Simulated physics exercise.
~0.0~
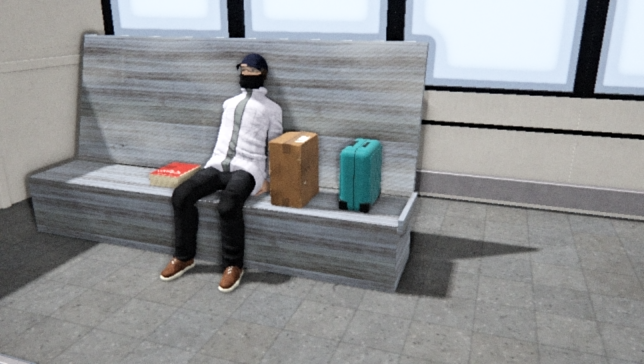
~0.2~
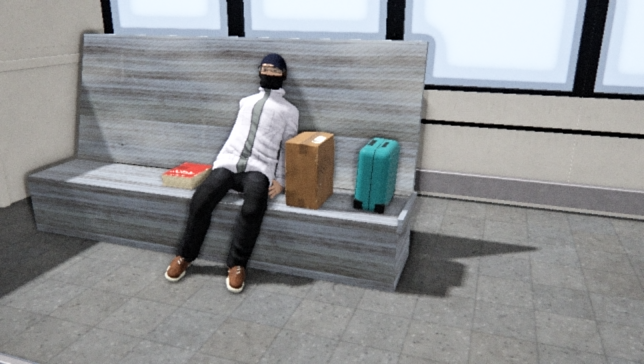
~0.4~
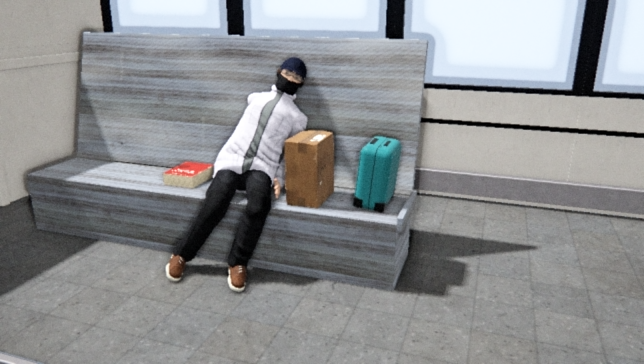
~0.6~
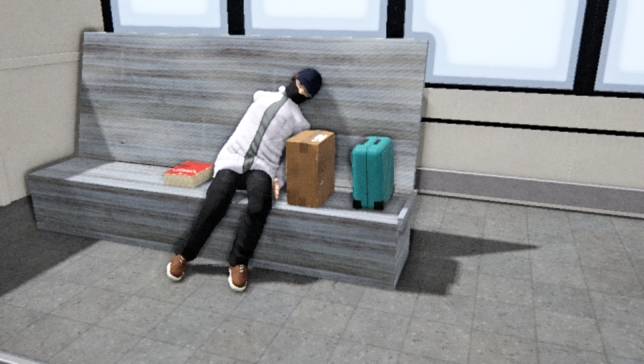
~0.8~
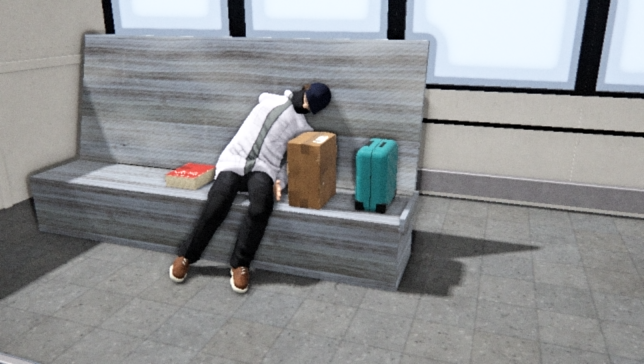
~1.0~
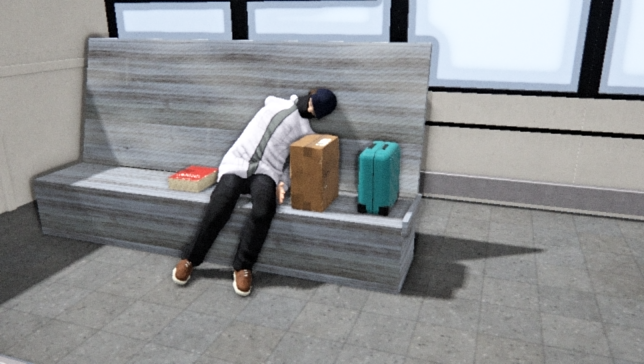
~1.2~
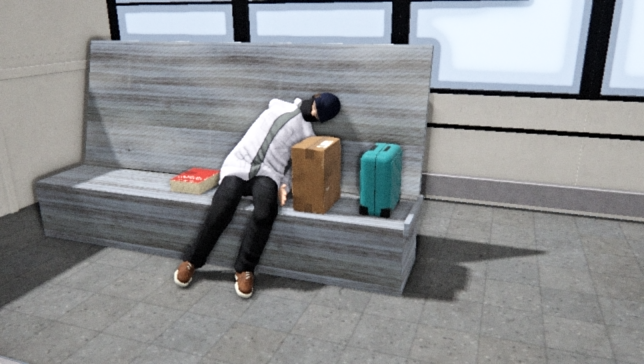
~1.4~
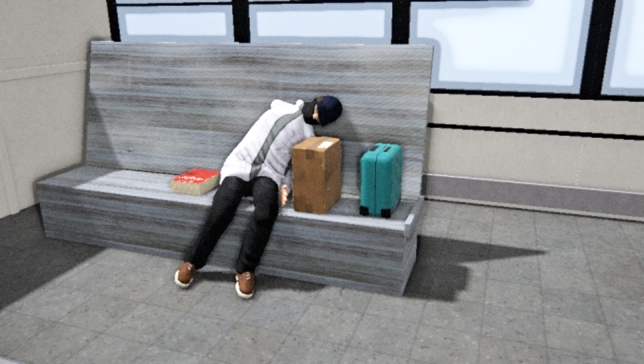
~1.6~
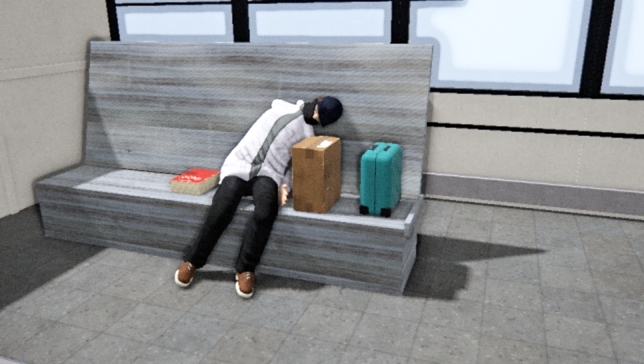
A limp sleeper on a bench slumps right and ends leaning over a brown box.
